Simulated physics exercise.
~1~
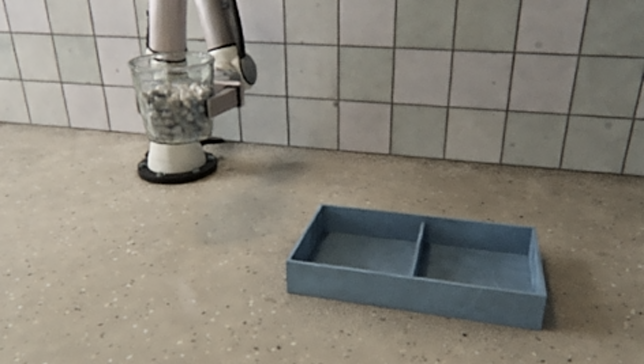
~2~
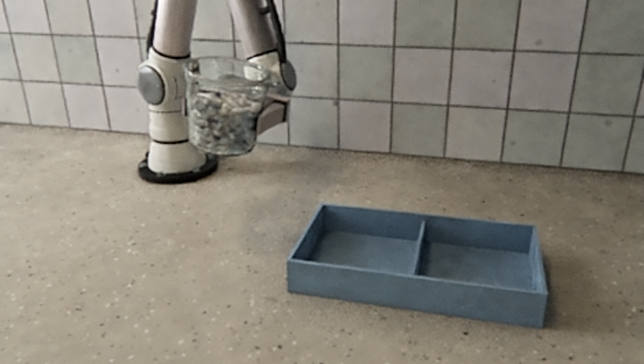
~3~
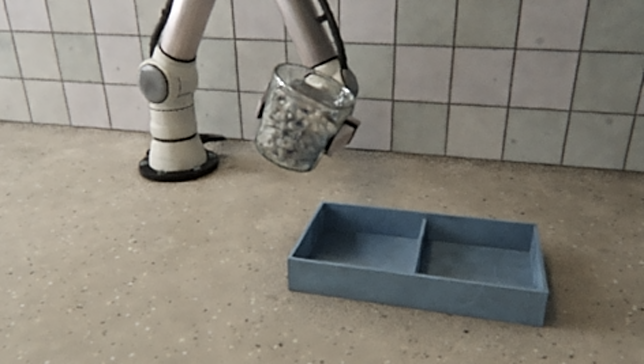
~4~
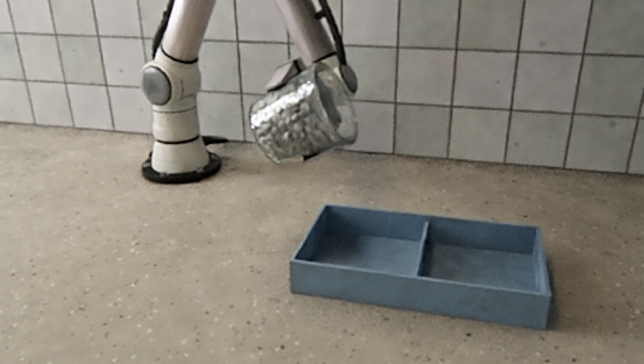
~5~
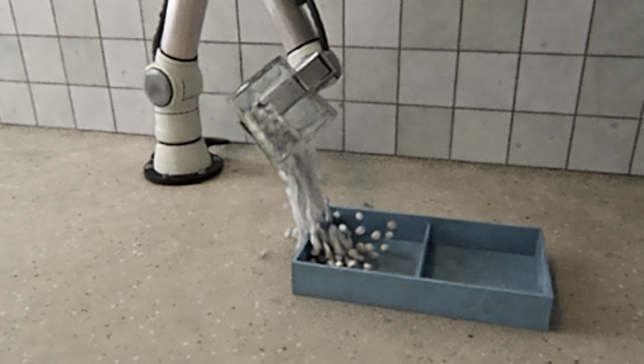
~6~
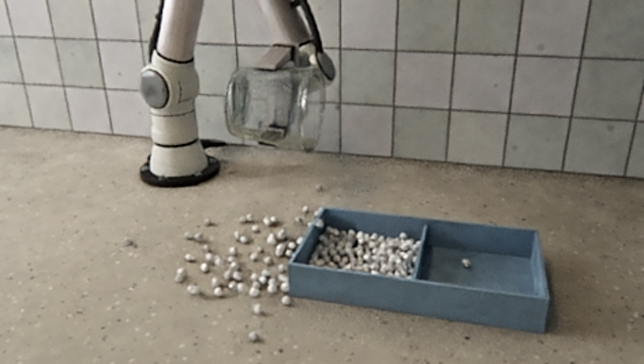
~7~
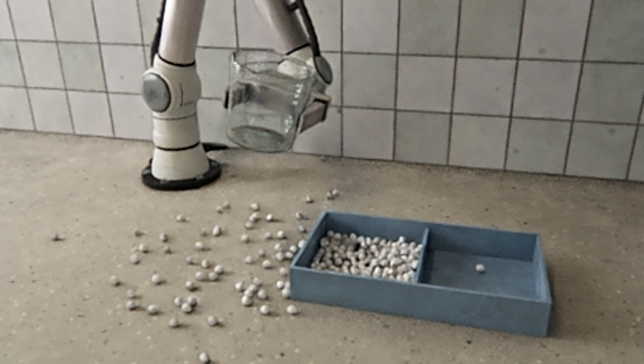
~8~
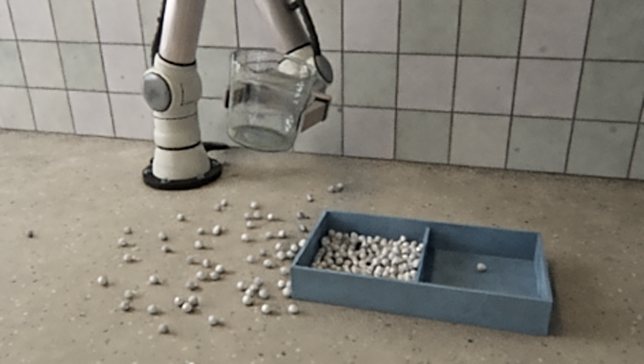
A robot arm swung a clear cup of small pale beads to the right and tipped it over a blue divided box, filling the left section while many beads scattered across the table, then turned the empty cup nearly upright again.
